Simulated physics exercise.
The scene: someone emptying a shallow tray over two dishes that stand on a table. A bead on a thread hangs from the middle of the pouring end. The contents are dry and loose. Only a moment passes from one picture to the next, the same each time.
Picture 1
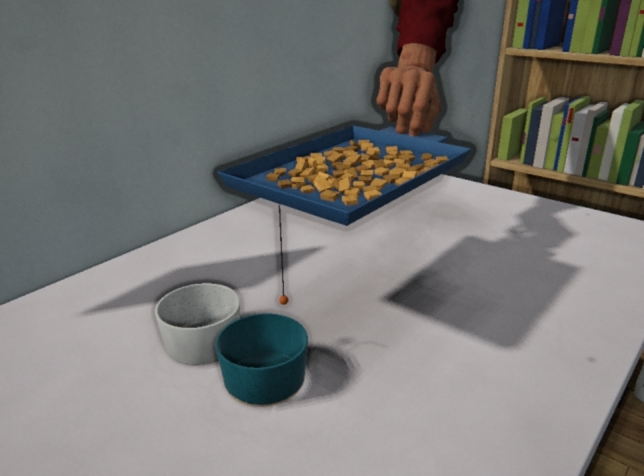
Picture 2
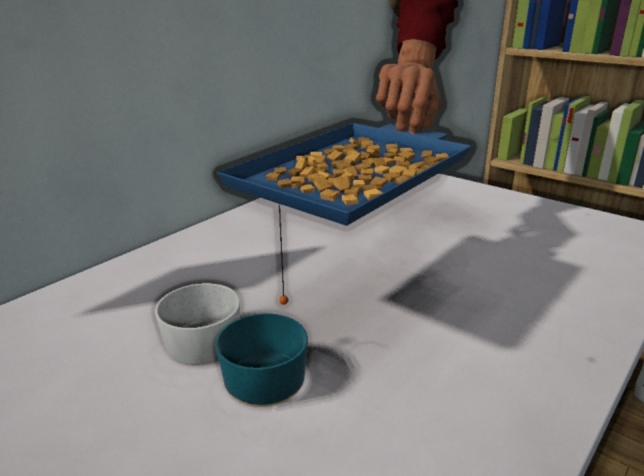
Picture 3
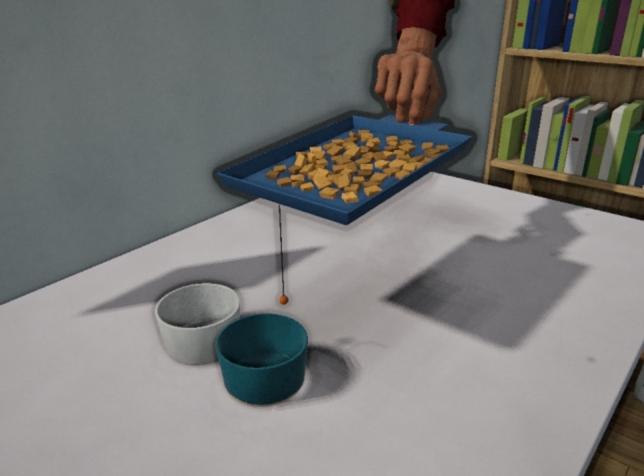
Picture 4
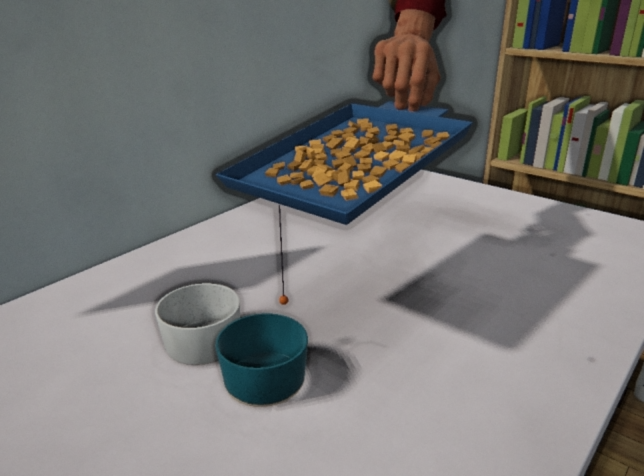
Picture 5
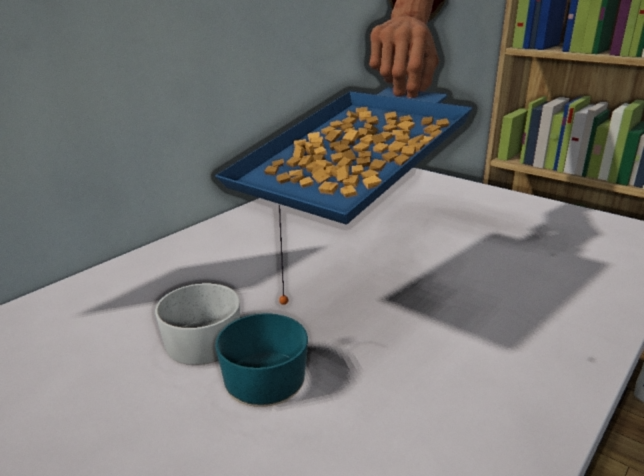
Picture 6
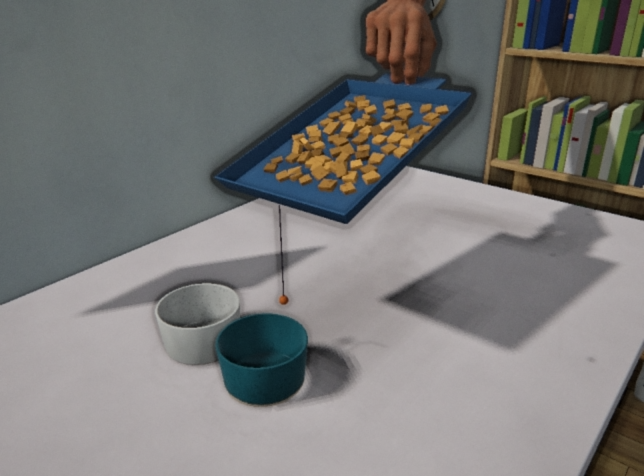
A hand in a dark red sleeve grips the far end of a blue tray above a pale table, seen from slightly above, with bookshelves at right. Golden-brown cereal squares lie scattered across the tray, a red bead hangs beneath its near edge, and a whitish dish and a teal dish stand below. The hand gradually tilts the tray toward the dishes while the camera stays still.
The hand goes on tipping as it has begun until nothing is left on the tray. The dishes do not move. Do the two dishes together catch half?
In the dishes lies the larger part of it.
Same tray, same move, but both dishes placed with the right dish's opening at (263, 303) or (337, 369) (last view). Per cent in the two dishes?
First some 30, then 60 per cent.
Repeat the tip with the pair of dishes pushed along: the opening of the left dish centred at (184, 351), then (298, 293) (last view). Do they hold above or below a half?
The first try: Not half. The second: Less than half.
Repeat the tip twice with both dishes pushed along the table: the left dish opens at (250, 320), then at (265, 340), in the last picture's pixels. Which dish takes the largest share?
The first try: The left dish. The second: The left dish.
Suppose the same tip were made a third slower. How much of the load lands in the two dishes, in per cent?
Close to 80 per cent.
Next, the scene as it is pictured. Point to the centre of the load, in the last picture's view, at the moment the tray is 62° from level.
Around (274, 185).
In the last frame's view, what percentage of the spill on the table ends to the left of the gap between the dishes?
Roughly 10 in a hundred.
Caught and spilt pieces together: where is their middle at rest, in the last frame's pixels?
At about (254, 364).
Soon, tray tipped steeply; nearly all on the tray; a small part in the air.
A while on, tray tipped past a quarter turn; about a quarter on the tray; about a quarter in the right dish; about a quarter in the left dish; a small part outside both; a small part in the air.
Towards the end, tray tipped past a quarter turn; about half in the right dish; about a quarter in the left dish; about a quarter outside both.
Finally, tray tipped past a quarter turn; about half in the right dish; about a quarter in the left dish; about a quarter outside both.
